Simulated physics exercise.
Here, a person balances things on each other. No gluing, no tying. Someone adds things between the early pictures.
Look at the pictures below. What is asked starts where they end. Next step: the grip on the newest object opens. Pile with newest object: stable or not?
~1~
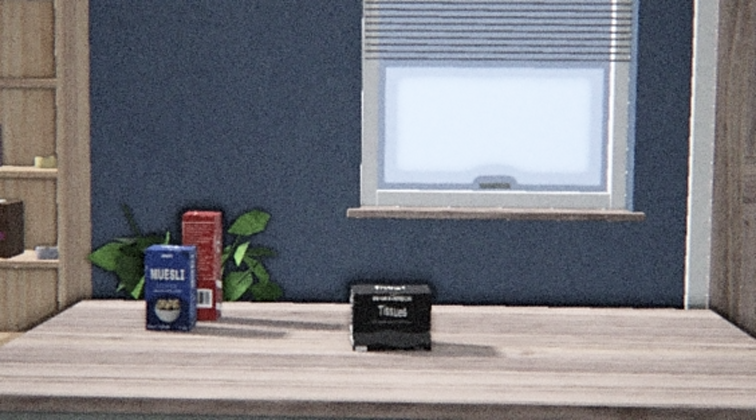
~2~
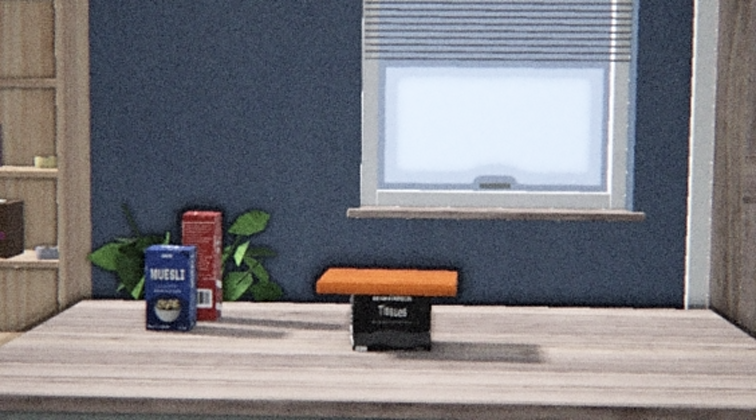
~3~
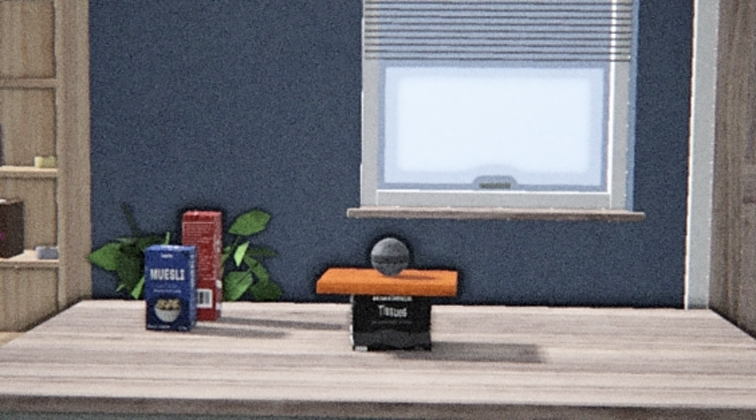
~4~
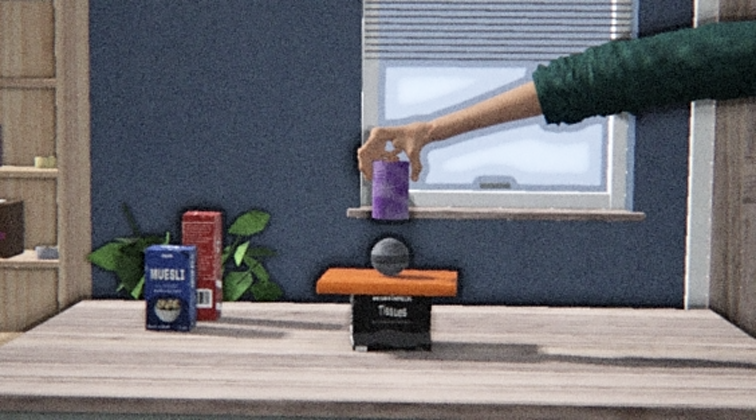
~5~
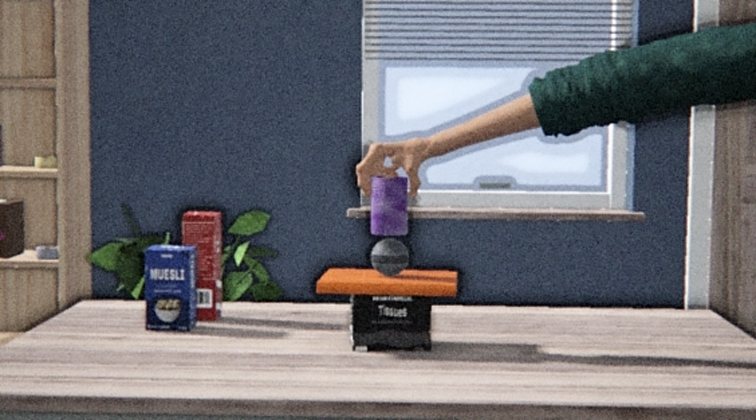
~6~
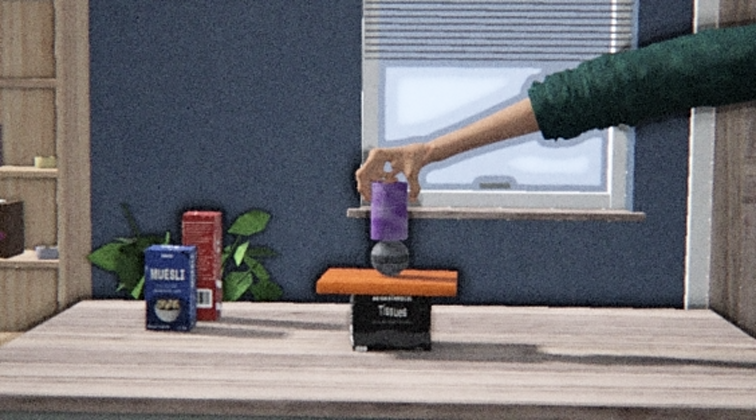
My guess is a failure.
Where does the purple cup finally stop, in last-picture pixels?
End position: Approximately (295, 317).
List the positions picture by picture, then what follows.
The last thing is not in view yet; blue carton (171, 288), in the first picture.
The last thing is not in view yet, in the second picture.
The last thing is not in view yet; black box (390, 317), in the third picture.
On its way; purple cup (391, 190); red carton (202, 266), in the fourth picture.
On its way; purple cup (390, 205); orange board (390, 282), in the fifth picture.
Set down, still held; purple cup (389, 210); blue carton (171, 288), in the sixth picture.
Then, 0.50 s later than the last frame, purple cup tilted by 41° near (366, 216).
Then, 0.70 s later than the last frame, purple cup now fallen.
Then, 0.80 s later than the last frame, things are still on the move.
Then, 1.00 s later than the last frame, as before.
When it is over, fallen, purple cup; the other 5 as before. End places, in pixels of the last picture, purple cup near (295, 317). The pile comes apart.
